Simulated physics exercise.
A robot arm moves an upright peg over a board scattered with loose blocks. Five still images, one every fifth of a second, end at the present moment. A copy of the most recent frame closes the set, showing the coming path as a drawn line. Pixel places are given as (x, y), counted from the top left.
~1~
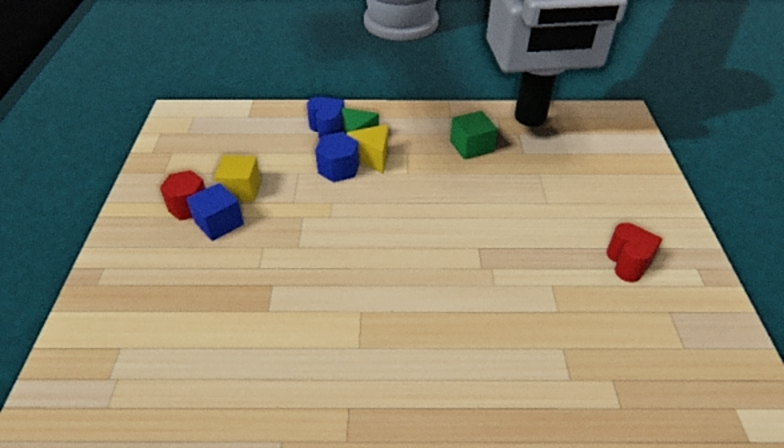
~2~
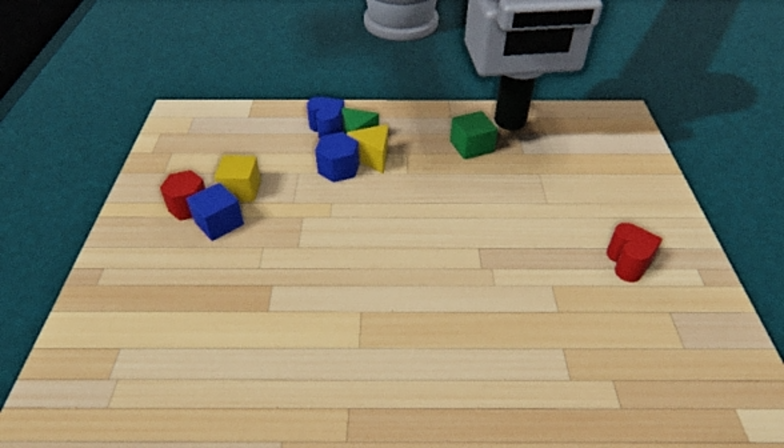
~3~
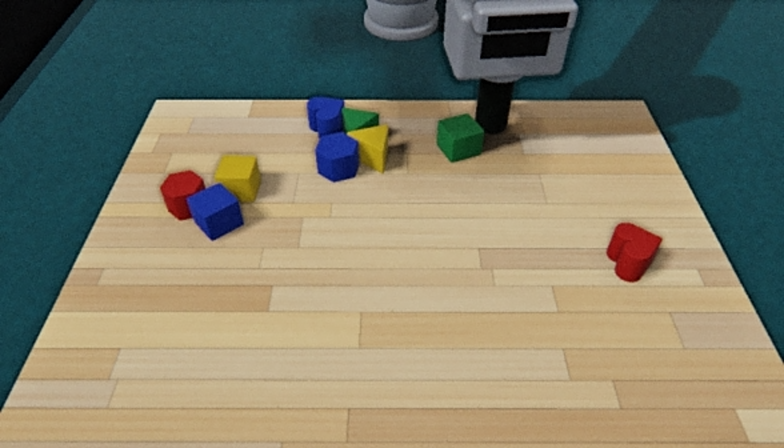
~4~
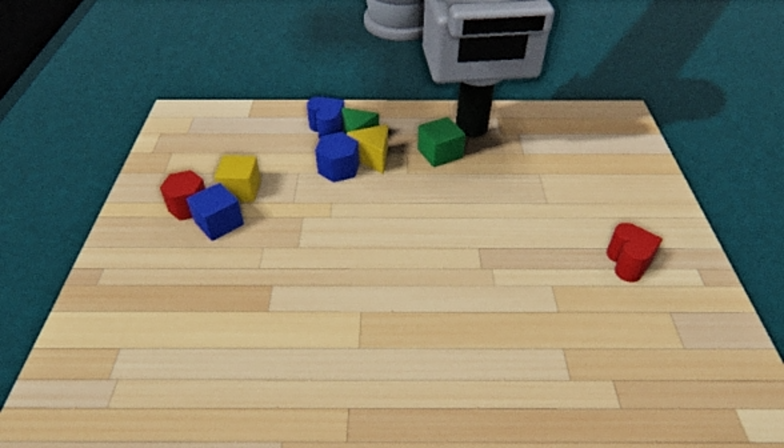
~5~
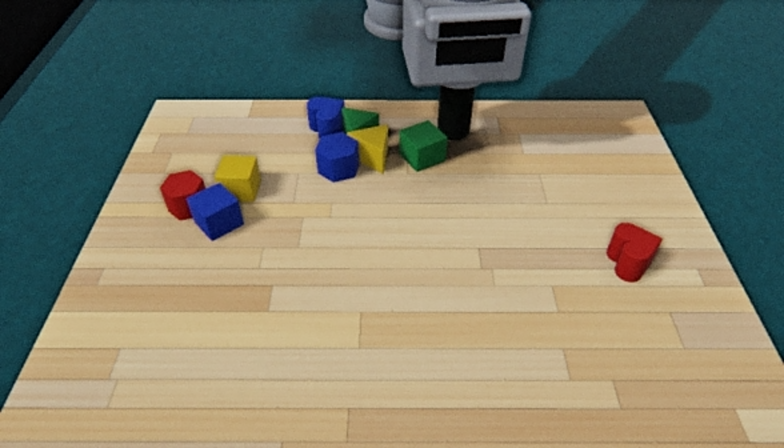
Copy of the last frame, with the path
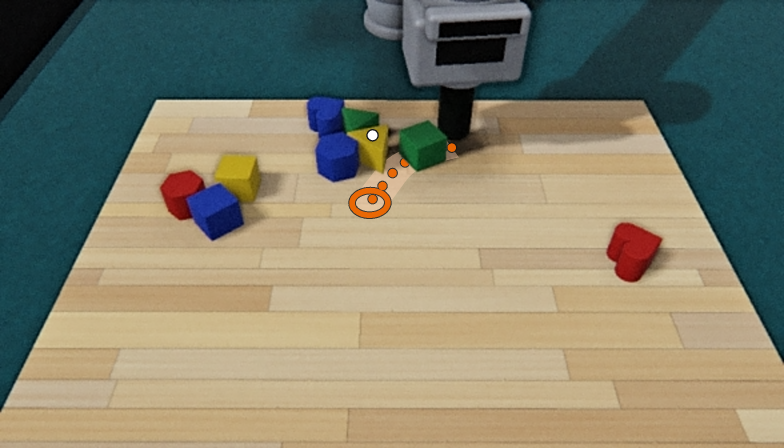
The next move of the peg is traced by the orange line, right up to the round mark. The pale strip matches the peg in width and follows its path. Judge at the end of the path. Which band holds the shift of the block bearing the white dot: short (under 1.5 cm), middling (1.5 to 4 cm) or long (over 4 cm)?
Beyond 4 cm.
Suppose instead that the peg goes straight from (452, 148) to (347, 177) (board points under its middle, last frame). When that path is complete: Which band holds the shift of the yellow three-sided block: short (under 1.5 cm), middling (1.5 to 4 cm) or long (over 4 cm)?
Verdict: More than 4 cm.
The line goes from (452, 148) through (416, 157) and (389, 177) to (370, 203); the dot is on the yellow three-sided block.
The first path, step by step. One third of the way, peg (415, 142); blue hexagonal block (320, 149), turned 20° anticlockwise; green three-sided block (355, 115), turned 20° clockwise; yellow three-sided block (348, 135); green square piece (381, 141), turned 25° clockwise.
Two thirds of the way, peg (389, 162); blue hexagonal block (307, 151), turned 50° anticlockwise; green three-sided block (353, 115), turned 30° clockwise; yellow three-sided block (330, 133), turned 15° clockwise; green square piece (353, 148), turned 55° clockwise.
At the end, peg (369, 187); blue hexagonal block (306, 151), turned 50° anticlockwise; green three-sided block (353, 115), turned 30° clockwise; yellow three-sided block (329, 133), turned 20° clockwise; green square piece (352, 148), turned 55° clockwise.
